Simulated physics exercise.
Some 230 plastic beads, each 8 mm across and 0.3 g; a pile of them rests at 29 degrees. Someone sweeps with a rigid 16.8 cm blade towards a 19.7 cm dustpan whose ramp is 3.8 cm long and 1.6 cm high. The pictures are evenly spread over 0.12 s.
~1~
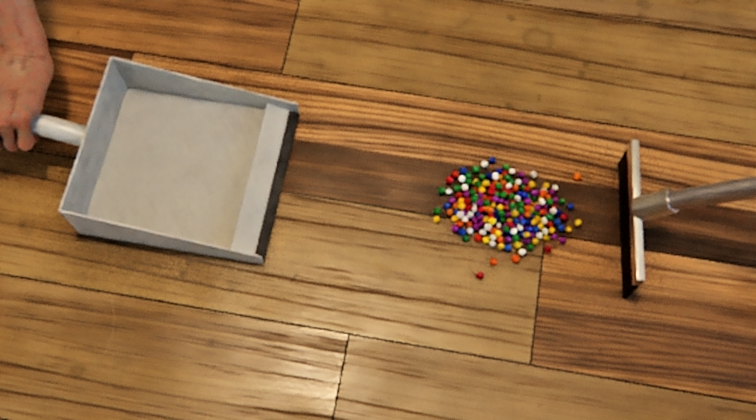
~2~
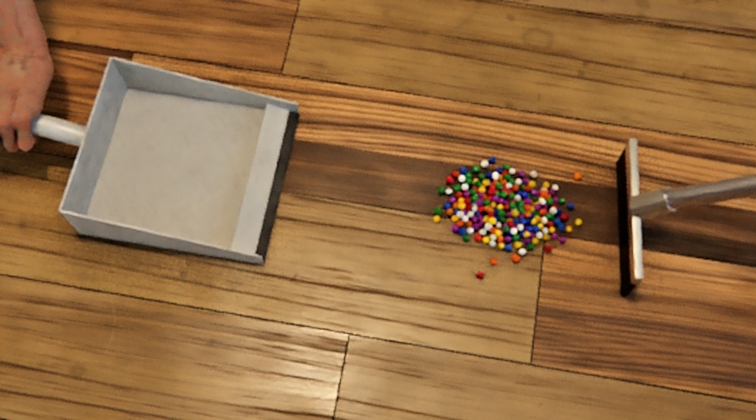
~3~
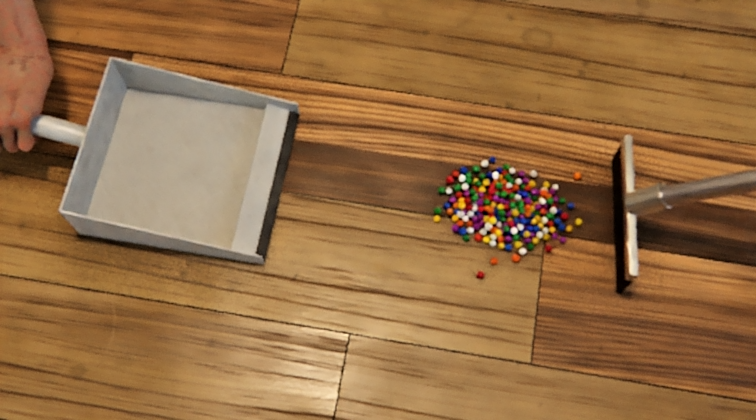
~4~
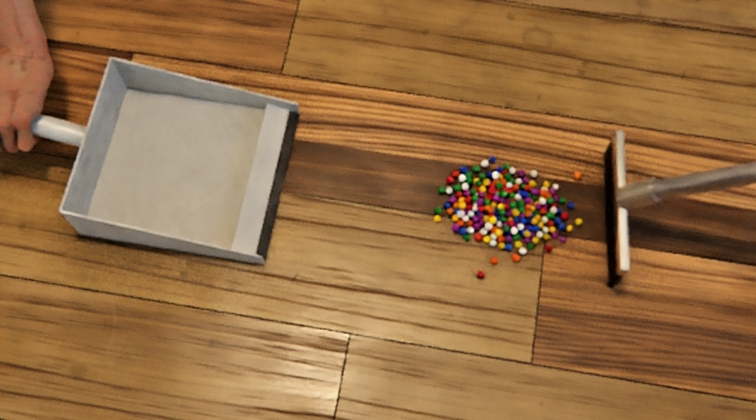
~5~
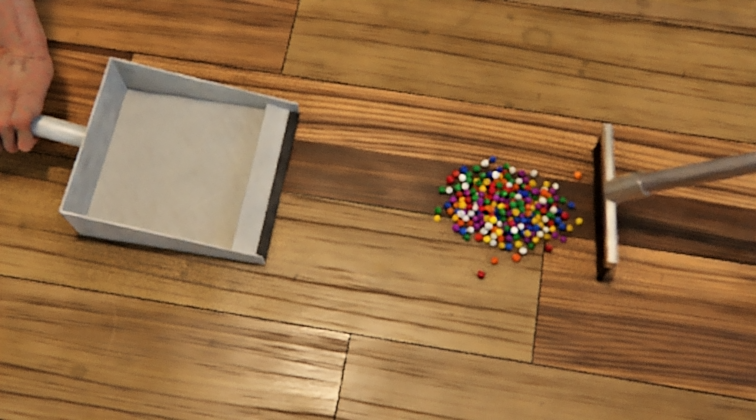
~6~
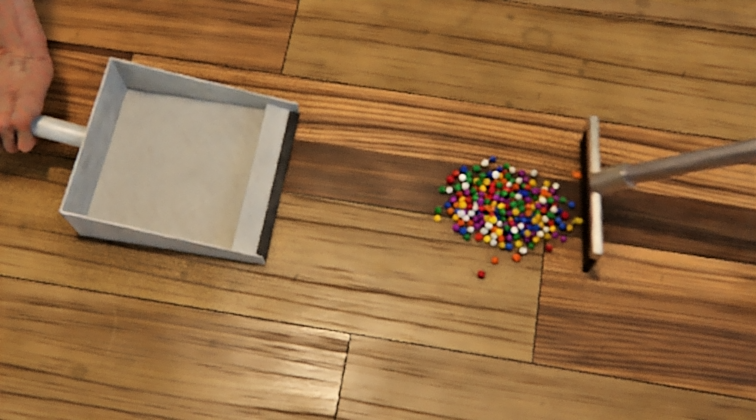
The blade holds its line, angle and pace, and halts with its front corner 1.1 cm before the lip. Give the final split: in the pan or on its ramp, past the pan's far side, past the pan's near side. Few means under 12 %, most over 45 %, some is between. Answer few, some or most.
Pan: Few, far side: Some, near side: Few.
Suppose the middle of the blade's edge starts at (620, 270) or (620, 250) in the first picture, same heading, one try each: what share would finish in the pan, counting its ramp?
Some 10 and 10 per cent.
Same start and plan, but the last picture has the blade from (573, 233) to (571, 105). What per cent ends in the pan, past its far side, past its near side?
Pan 0, far 25, near 5.
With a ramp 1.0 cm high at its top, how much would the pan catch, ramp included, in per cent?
Then about 0 per cent.
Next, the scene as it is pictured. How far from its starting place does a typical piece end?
Some 18 cm.
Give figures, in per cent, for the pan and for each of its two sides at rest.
Pan 0, far side 25, near side 5.
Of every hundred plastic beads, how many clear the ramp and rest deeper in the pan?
Roughly 0 per cent.
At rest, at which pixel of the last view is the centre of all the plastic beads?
Around (340, 184).
Then, 0.23 s after the last picture, middle of the blade 19 cm from the lip; 0 % over the lip, far side 10 %, near side 0 %.
Then, 0.39 s after the last picture, middle of the blade 8 cm from the lip; 0 % over the lip, far side 20 %, near side 0 %.
Then, 0.67 s after the last picture, middle of the blade 2 cm from the lip; 0 % over the lip, far side 25 %, near side 5 %.
In the end, pan 0 %, far side 25 %, near side 5 %, in front of the lip or behind the blade 70 %.
